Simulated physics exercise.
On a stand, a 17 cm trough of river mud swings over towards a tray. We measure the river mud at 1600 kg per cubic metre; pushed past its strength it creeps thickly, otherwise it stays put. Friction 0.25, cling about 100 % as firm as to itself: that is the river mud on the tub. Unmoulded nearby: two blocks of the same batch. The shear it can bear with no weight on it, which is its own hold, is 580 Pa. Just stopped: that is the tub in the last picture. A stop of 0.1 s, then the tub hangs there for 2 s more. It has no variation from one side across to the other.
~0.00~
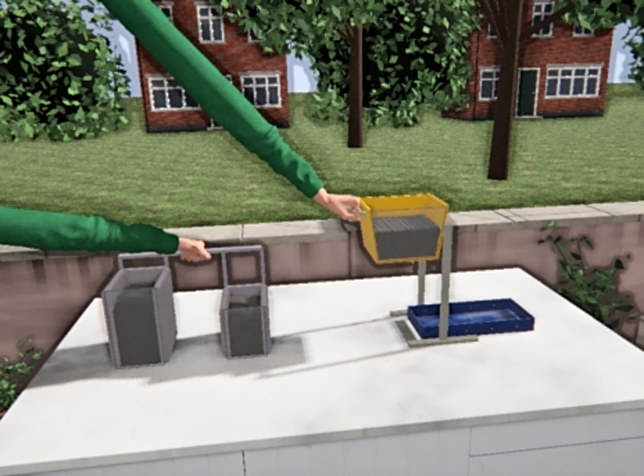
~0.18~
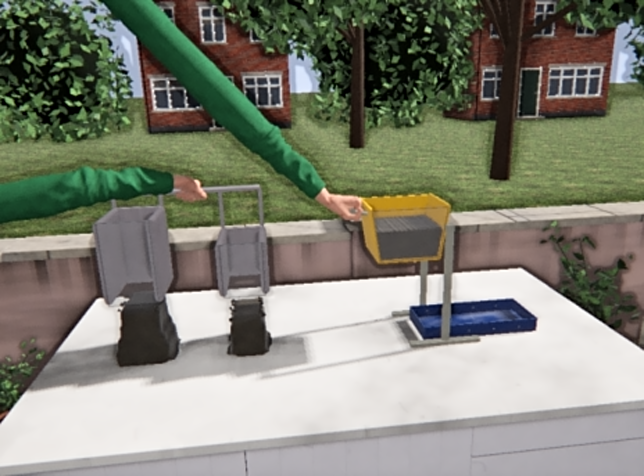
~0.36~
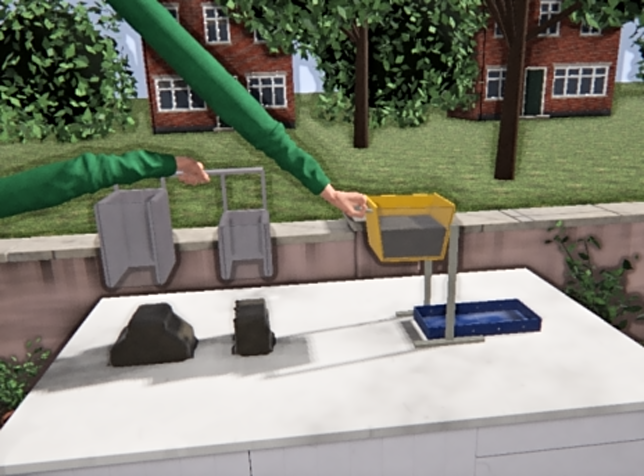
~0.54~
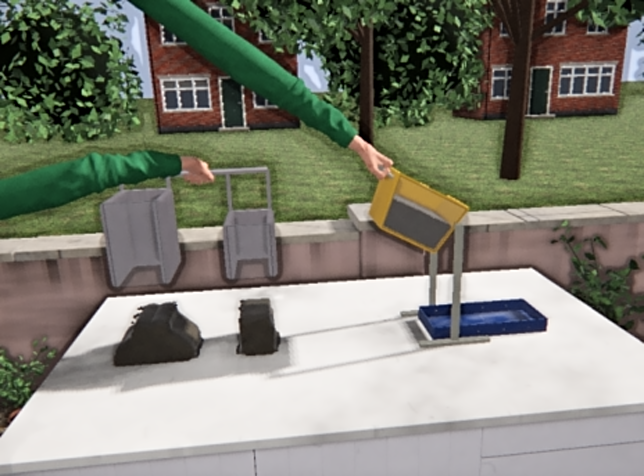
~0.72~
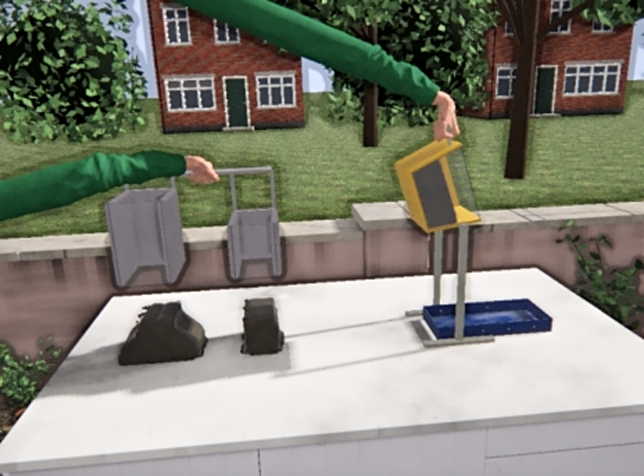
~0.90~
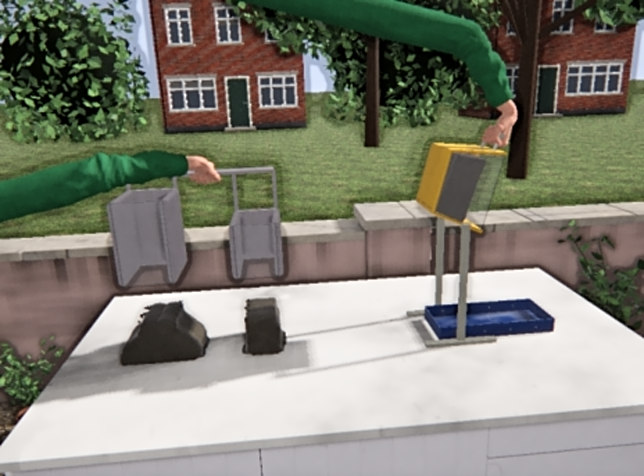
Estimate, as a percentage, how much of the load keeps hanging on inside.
0 %.
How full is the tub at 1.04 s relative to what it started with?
About 85 %.
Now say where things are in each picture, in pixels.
Handle-side rim at (371, 210), tilt 0 degrees; crest of the river mud at (434, 228); block heights 22 cm, 14 cm (left to right), in the first picture.
Handle-side rim at (373, 210), tilt 0 degrees; crest of the river mud at (436, 228); block heights 19 cm, 14 cm (left to right), in the second picture.
Handle-side rim at (377, 208), tilt 2 degrees; crest of the river mud at (385, 230); block heights 14 cm, 13 cm (left to right), in the third picture.
Handle-side rim at (401, 175), tilt 29 degrees; crest of the river mud at (396, 199); block heights 14 cm, 13 cm (left to right), in the fourth picture.
Handle-side rim at (462, 146), tilt 73 degrees; crest of the river mud at (440, 160); block heights 14 cm, 13 cm (left to right), in the fifth picture.
Handle-side rim at (506, 156), tilt 105 degrees; crest of the river mud at (462, 155); block heights 14 cm, 13 cm (left to right), in the sixth picture.
After 1.04 s, the tub is at 105 degrees and holds 85 %.
After 1.21 s, the tub is at 105 degrees and holds 29 %.
After 1.38 s, the tub is at 105 degrees and holds 1 %.
After 1.55 s, the tub is at 105 degrees and holds 0 %.
After 2.90 s, the tub is at 105 degrees and holds 0 %.
